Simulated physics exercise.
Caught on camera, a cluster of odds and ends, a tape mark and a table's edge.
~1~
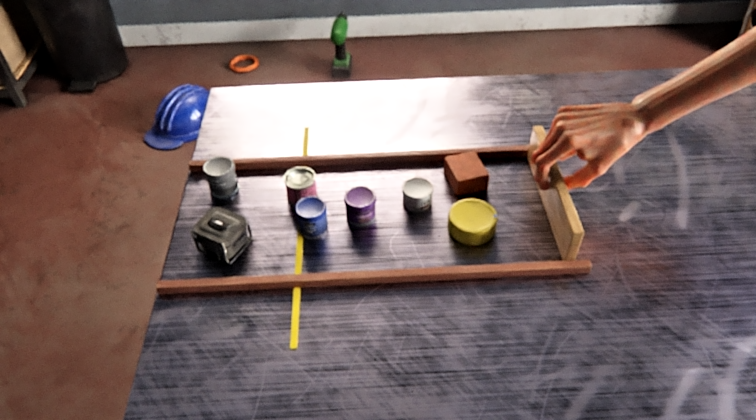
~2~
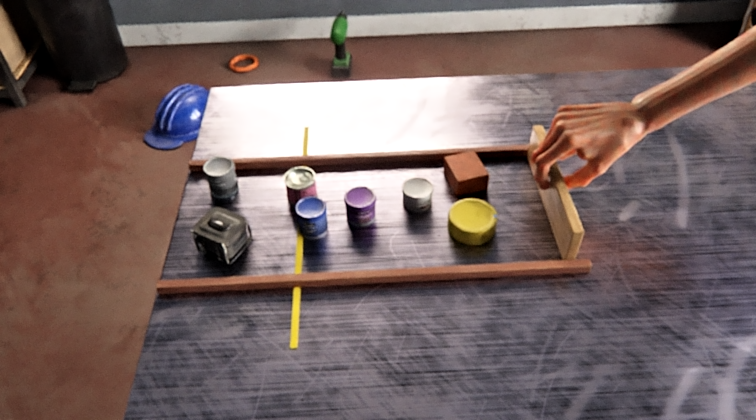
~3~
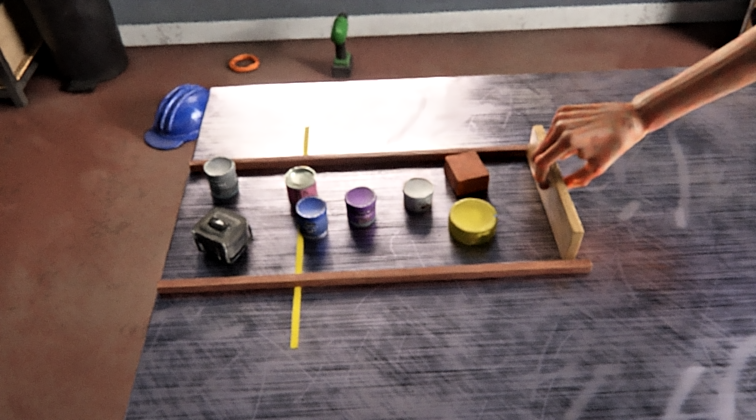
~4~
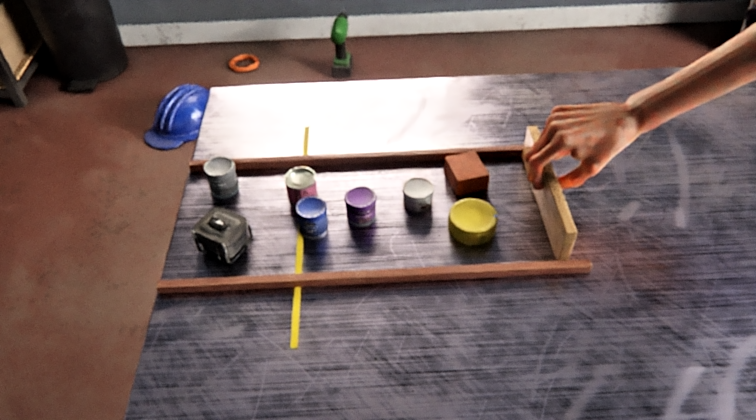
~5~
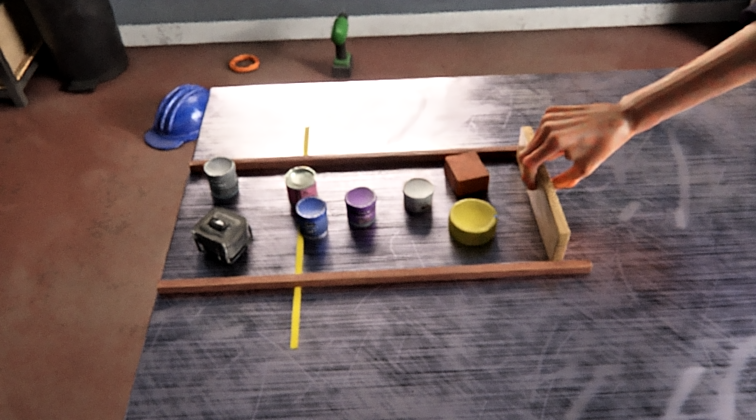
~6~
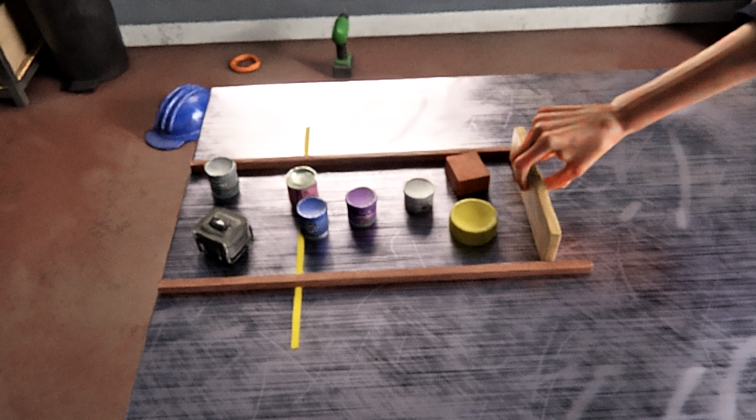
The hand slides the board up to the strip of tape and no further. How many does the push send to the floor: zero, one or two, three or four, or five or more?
In the end the number that fall off is zero.
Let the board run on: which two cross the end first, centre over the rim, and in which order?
The order is the black case, the blue tin.
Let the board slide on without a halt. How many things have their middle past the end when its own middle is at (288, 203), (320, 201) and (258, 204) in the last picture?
Place by place, 0, 0 and 1.
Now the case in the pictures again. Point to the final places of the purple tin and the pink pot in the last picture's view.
Near (257, 211) and (254, 188).
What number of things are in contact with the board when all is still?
In contact: 3.
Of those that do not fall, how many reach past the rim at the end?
That would be 0.
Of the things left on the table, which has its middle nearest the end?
The black case.
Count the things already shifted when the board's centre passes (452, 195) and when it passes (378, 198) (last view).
The counts are 3 and 5.
A little later, none off yet; grey pot at rest near (223, 178); black case at rest near (224, 234); pink pot at rest near (302, 187).
When it is over, the number that fall off is zero.
